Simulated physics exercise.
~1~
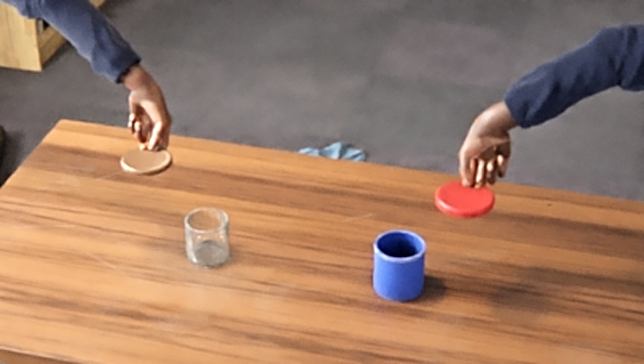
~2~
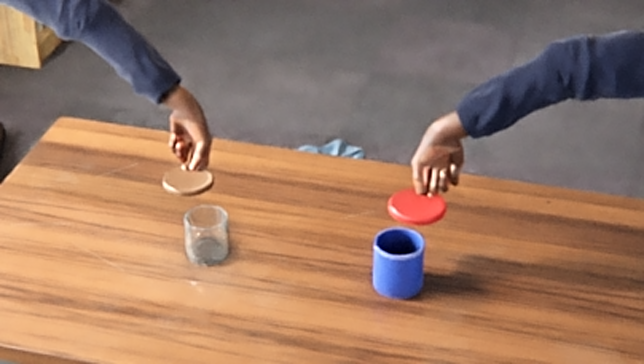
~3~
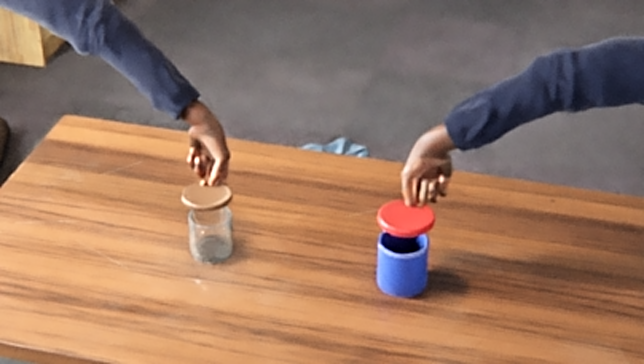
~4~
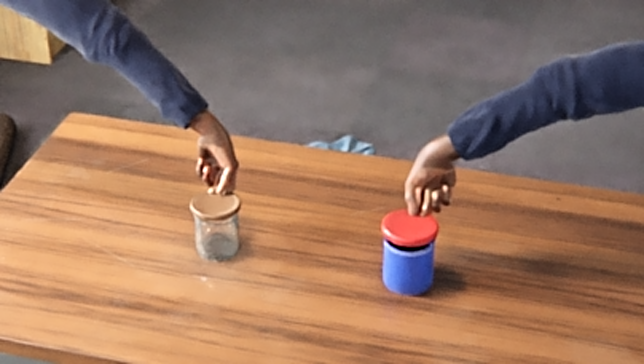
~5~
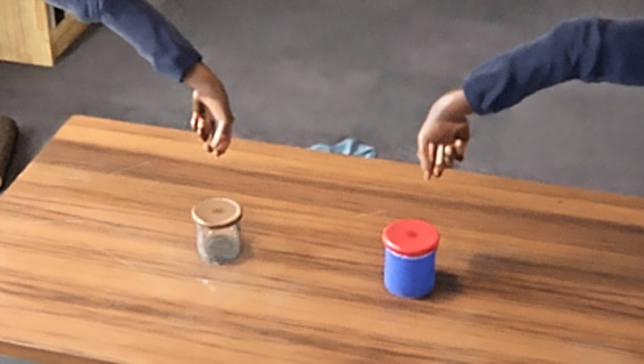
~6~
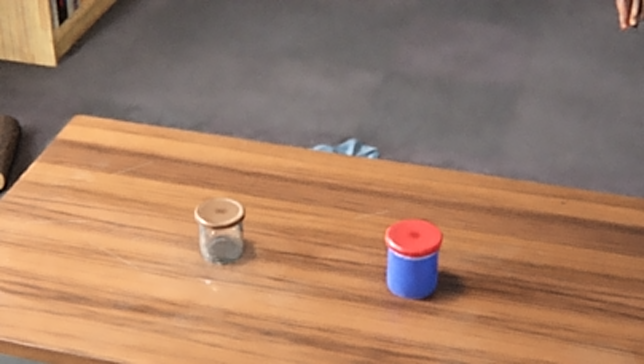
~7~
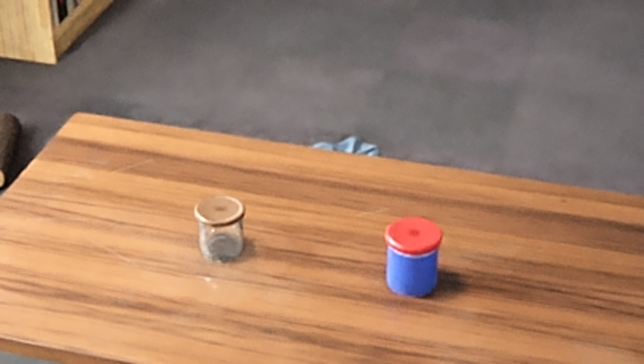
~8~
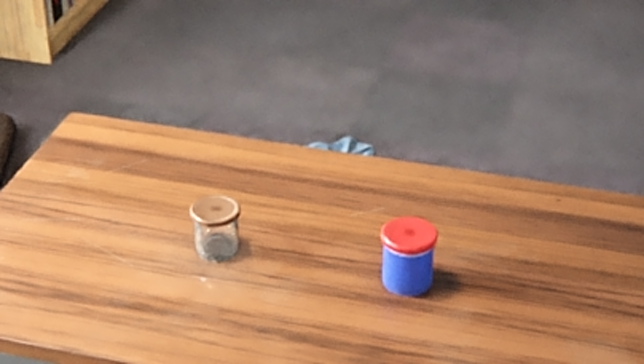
Two dark-skinned hands in navy sleeves reach from either side over a striped wooden table, seen from above at a slight angle with a gray floor behind. The left one holds a brown lid near a small clear glass, and the right one holds a red disc near a blue beaker. Both hands move inward, the brown lid going right and the red disc left, then lower them onto the rims. The fingers let go and the hands draw back out of view. The brown lid stays resting on the glass and the red disc on the beaker, covering both openings.
